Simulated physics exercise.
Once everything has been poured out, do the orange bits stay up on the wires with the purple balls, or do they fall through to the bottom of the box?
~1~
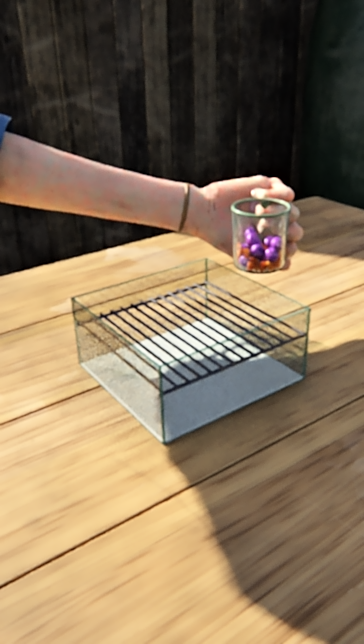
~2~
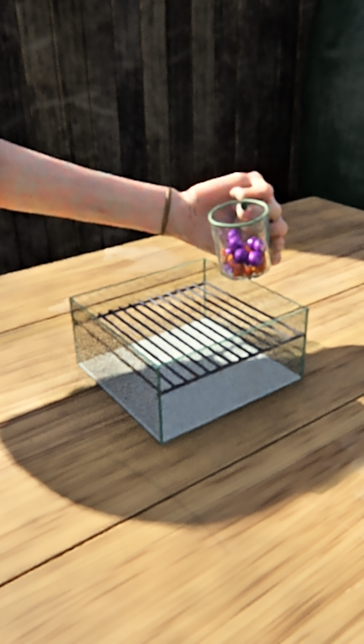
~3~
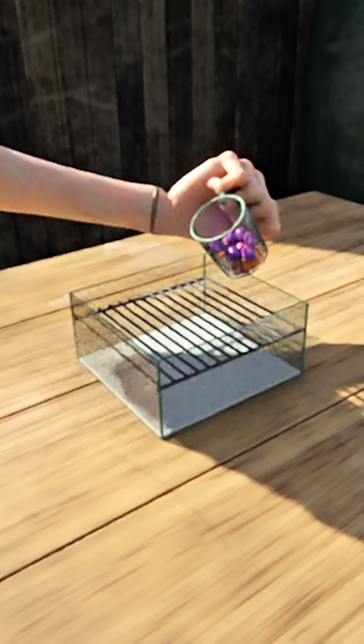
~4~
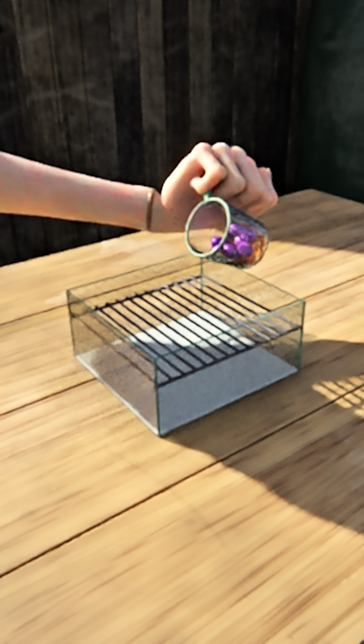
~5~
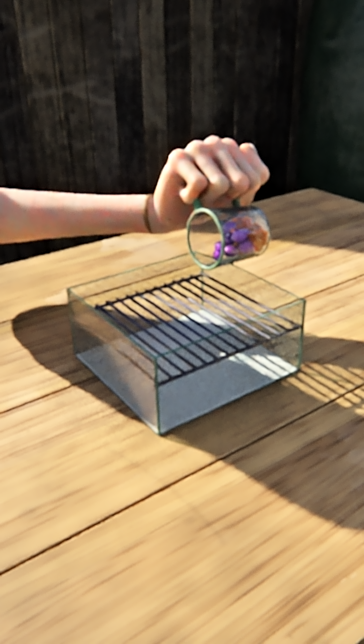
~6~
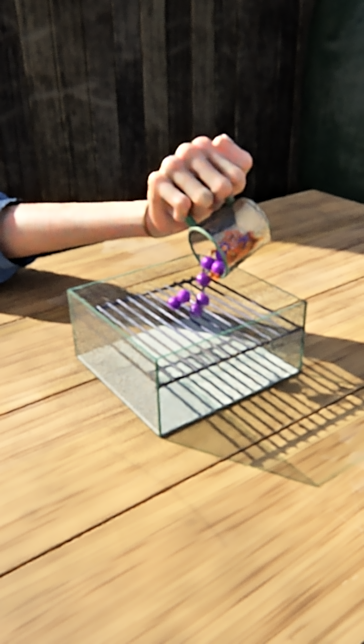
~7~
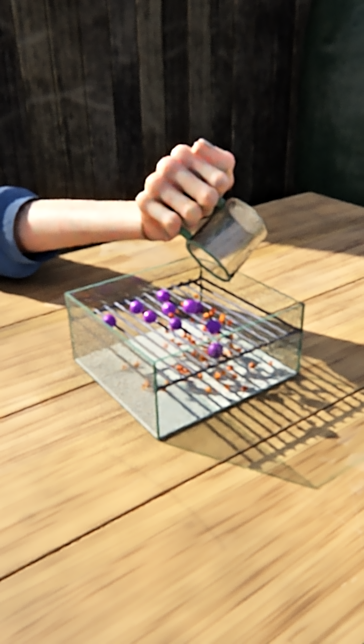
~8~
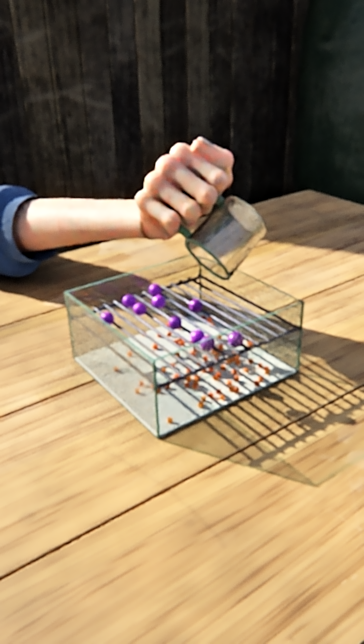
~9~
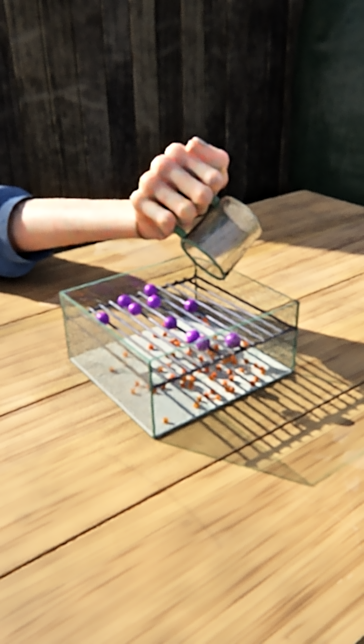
The orange bits fall through to the bottom of the box. Only the purple balls are caught on top of the wires.
We see a hand tip a clear cup of small orange bits and larger purple balls over a wire rack spanning a glass box; the purple balls spill out and stay on the wires, while the orange bits drop through and settle below.
